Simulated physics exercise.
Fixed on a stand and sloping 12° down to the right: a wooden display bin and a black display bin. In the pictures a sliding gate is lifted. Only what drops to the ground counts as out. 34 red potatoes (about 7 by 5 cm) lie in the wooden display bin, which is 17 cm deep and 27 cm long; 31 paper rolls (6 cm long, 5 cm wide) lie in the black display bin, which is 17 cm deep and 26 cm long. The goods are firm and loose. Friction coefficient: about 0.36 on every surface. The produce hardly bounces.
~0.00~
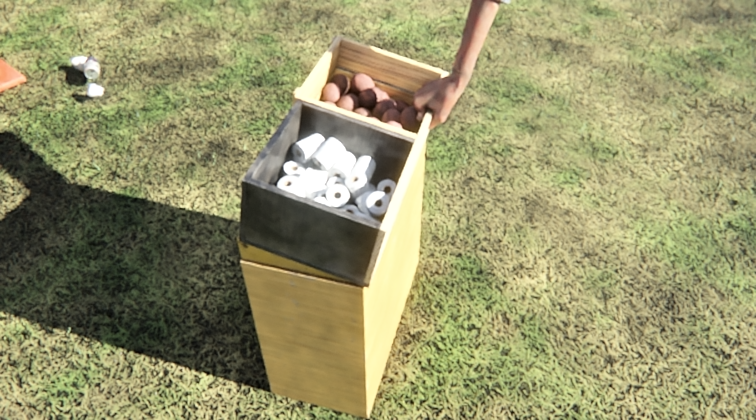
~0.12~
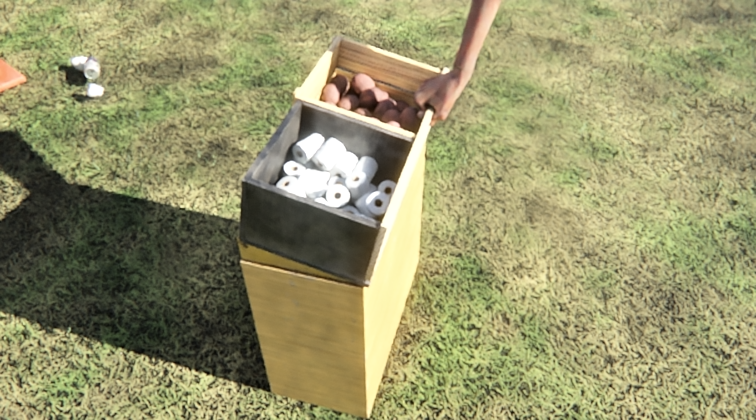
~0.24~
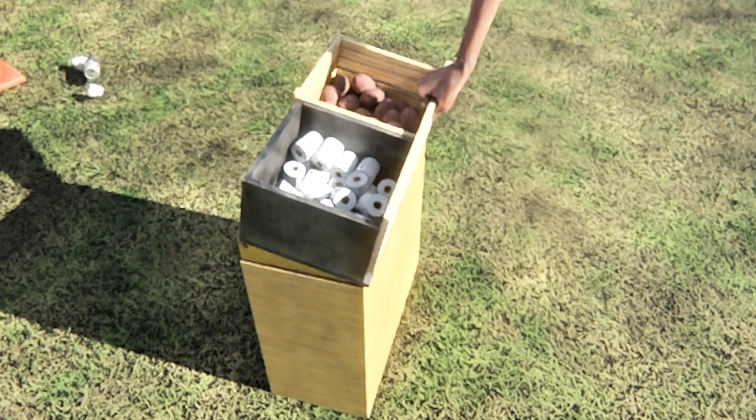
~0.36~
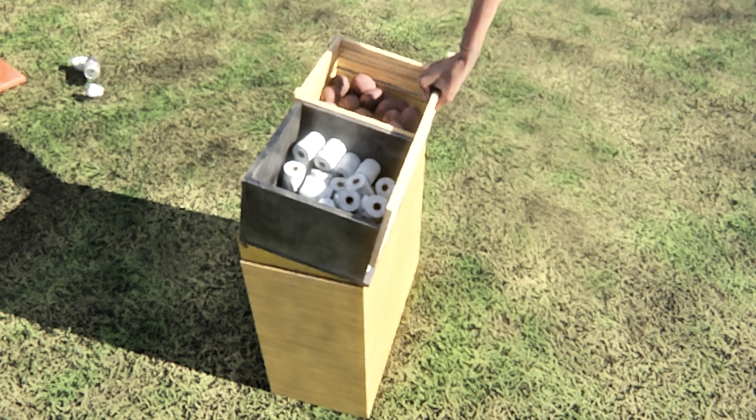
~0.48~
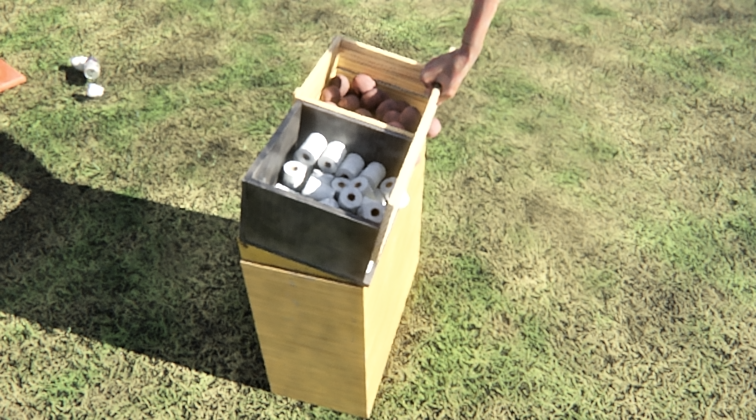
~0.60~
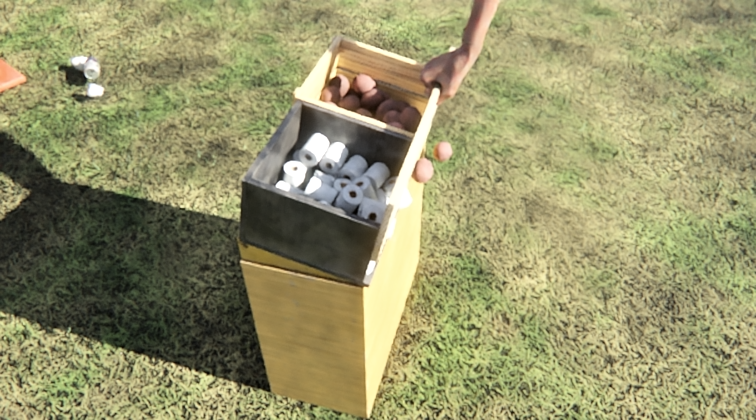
On patchy grass, a hand grips a wooden bin as two red potatoes drop out.
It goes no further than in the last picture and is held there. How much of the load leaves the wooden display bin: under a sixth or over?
The wooden display bin loses under a sixth of its red potatoes.
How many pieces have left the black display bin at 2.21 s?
Out by then, roughly: Black display bin 10.
After 1.00 s, 2 of 34 out of the wooden display bin and 0 of 31 out of the black display bin.
After 1.50 s, 2 of 34 out of the wooden display bin and 3 of 31 out of the black display bin.
After 2.21 s, 2 of 34 out of the wooden display bin and 10 of 31 out of the black display bin.
Final count (at 3.11 s), 2 of 34 out of the wooden display bin and 16 of 31 out of the black display bin. Asked share, 2 of 34, 6 per cent.
